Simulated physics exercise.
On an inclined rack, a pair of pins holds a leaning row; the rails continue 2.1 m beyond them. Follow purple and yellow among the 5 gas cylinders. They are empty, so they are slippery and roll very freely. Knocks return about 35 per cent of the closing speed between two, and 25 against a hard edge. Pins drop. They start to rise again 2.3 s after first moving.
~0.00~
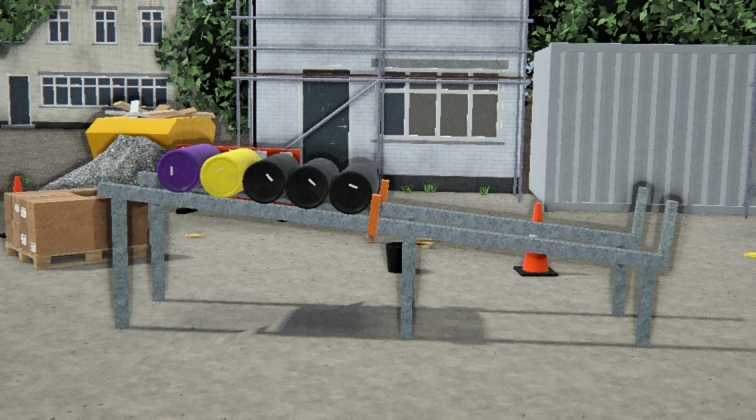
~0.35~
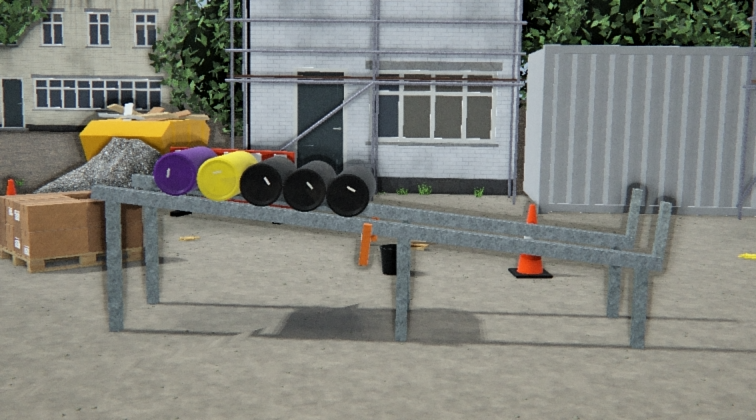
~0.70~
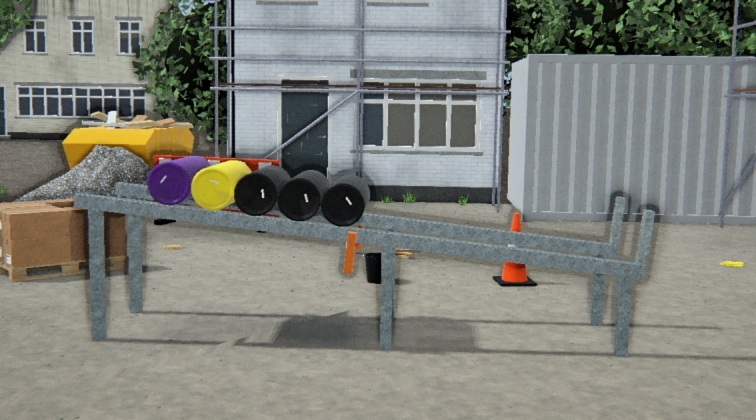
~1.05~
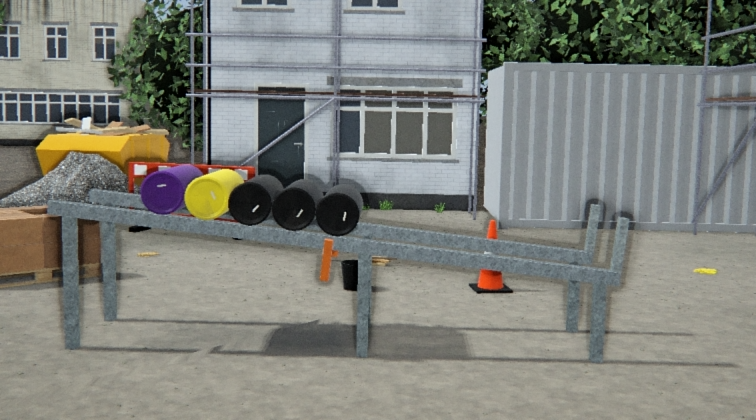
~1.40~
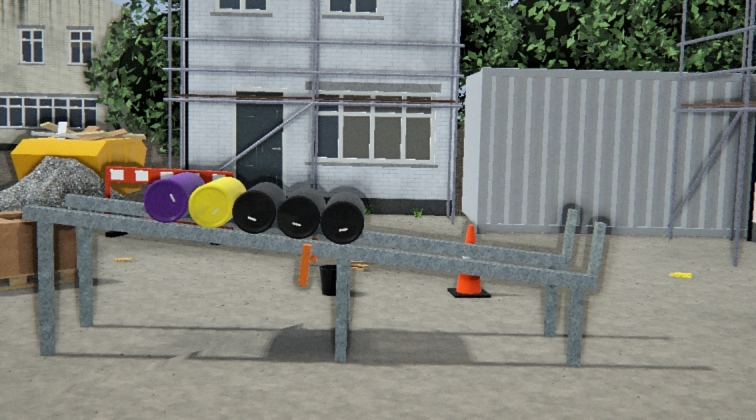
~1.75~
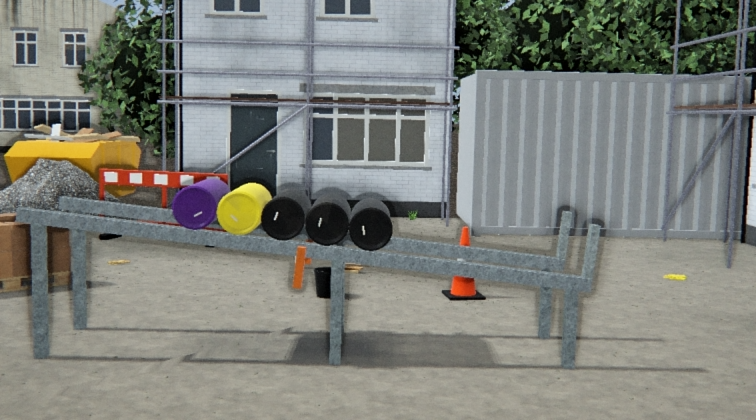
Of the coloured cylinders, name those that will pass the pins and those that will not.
My prediction: Purple cylinder will be kept back. Yellow will go by the pins.
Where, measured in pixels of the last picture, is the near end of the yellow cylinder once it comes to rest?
(436, 238).
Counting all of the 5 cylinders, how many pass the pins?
Count of them: 4.
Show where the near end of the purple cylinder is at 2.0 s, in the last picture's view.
Near (224, 212).
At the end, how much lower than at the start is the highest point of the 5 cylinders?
About 15 cm.
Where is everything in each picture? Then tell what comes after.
Purple at (178, 171), yellow at (221, 177); pins up; the rack falls 6°, in the first frame.
Purple at (175, 174), yellow at (218, 180); pins down, in the second frame.
Purple at (169, 184), yellow at (212, 189); pins down; the first has rolled 10 cm, in the third frame.
Purple at (162, 193), yellow at (206, 199); pins down; the first has rolled 25 cm, in the fourth frame.
Purple at (166, 201), yellow at (210, 207); pins down; the first has rolled 40 cm, in the fifth frame.
Purple at (194, 208), yellow at (239, 213); pins down; the first has rolled 65 cm, in the sixth frame.
After 2.0 s, purple is on the rails, 60 cm above the pins, rolling right; yellow is on the rails, 25 cm above the pins, rolling right; 3 through so far.
After 2.2 s, purple is on the rails, 40 cm above the pins, rolling right; yellow is on the rails, 10 cm above the pins, rolling right; 3 through so far.
After 2.4 s, purple is on the rails, 20 cm above the pins, rolling right; yellow is on the rails, 15 cm below the pins, rolling right; 4 through so far.
At rest (3.4 s), purple is on the rails, 20 cm above the pins; yellow is on the rails, 95 cm below the pins; 4 through so far.
